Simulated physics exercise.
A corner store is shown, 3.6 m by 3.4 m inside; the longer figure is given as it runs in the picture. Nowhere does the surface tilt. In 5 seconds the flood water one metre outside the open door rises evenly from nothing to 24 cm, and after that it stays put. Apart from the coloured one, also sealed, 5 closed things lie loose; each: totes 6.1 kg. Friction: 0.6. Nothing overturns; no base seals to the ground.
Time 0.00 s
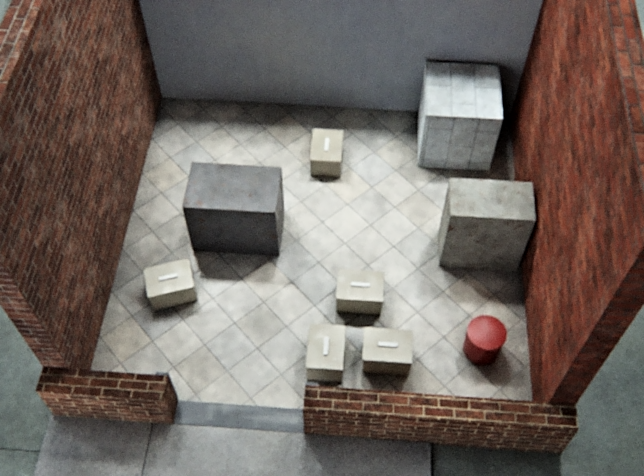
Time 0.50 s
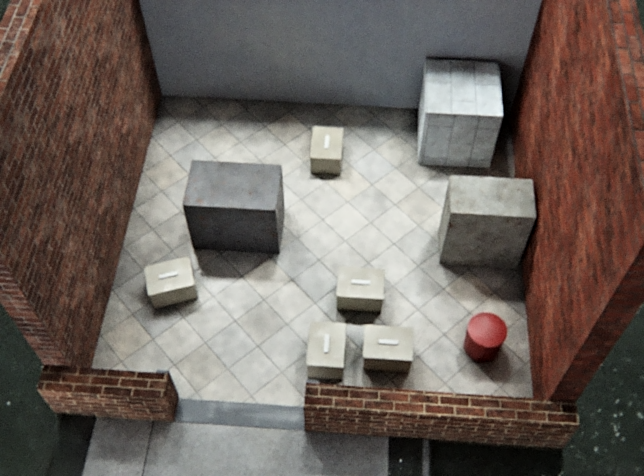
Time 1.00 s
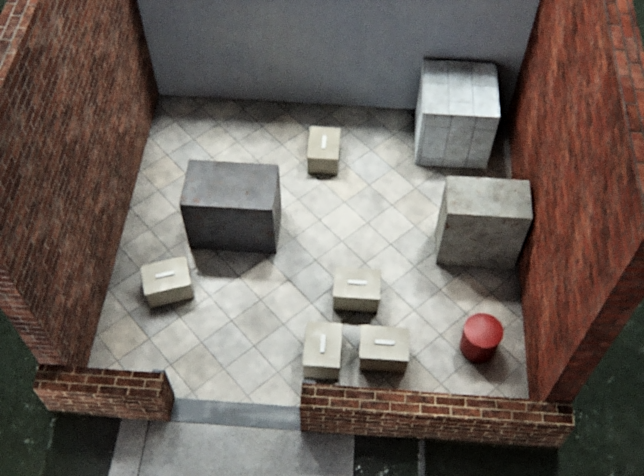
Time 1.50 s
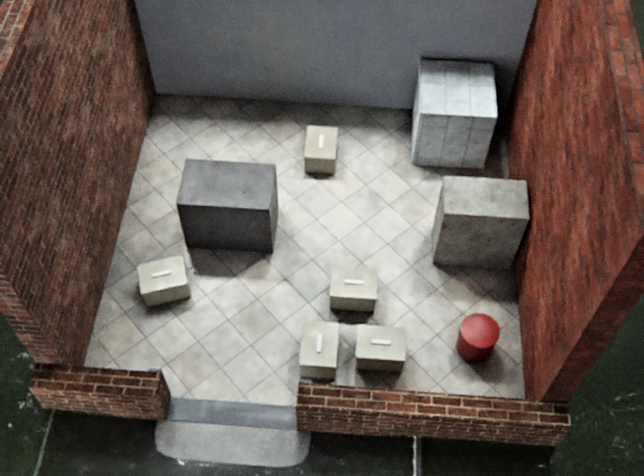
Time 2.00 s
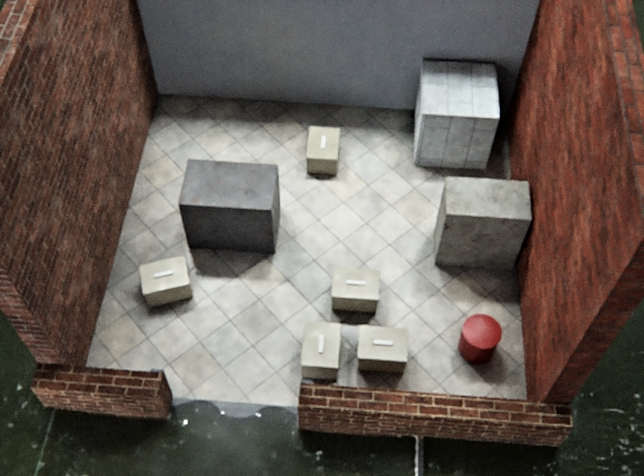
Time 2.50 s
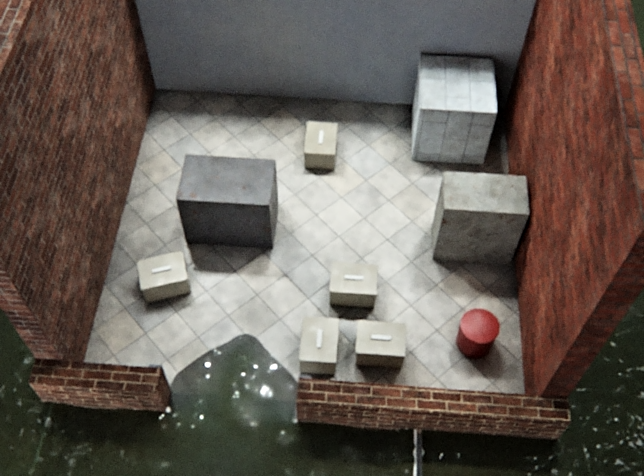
Dark water rising over the paving outside a brick-walled corner store, then spreading through the doorway gap onto the tiled floor.
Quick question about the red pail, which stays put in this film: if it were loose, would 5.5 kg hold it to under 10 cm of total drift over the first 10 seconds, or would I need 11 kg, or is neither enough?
I reckon the answer is the lighter of the two.
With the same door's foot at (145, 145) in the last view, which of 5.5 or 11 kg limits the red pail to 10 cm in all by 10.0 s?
Lab note: Upper mass required.
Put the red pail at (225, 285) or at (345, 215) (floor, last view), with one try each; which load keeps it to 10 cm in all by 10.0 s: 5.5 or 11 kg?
Both masses fail; both masses fail.
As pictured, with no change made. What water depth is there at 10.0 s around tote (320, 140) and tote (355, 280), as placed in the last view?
Depths: Near 11 cm, then near 3 cm.
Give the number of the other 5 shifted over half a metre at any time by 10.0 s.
Total: 2.
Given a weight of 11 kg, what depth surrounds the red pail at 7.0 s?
Depth: Approx. 1 cm.
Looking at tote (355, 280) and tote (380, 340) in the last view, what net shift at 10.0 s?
The first is 50 cm from its start, the second 0 cm.
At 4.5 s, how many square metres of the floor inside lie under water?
That flooded area is roughly 4.5 m2.
After 3.5 s the red pail would be 0 cm from its start with 5.5 kg and 0 cm from its start with 11 kg; 0 cm of water round it then.
After 4.5 s the red pail would be 0 cm from its start with 5.5 kg and 0 cm from its start with 11 kg; 0 cm of water round it then.
After 7.0 s the red pail would be 0 cm from its start with 5.5 kg and 0 cm from its start with 11 kg; 1 cm of water round it then.
After 10.0 s the red pail would be 0 cm from its start with 5.5 kg and 0 cm from its start with 11 kg; 4 cm of water round it then.
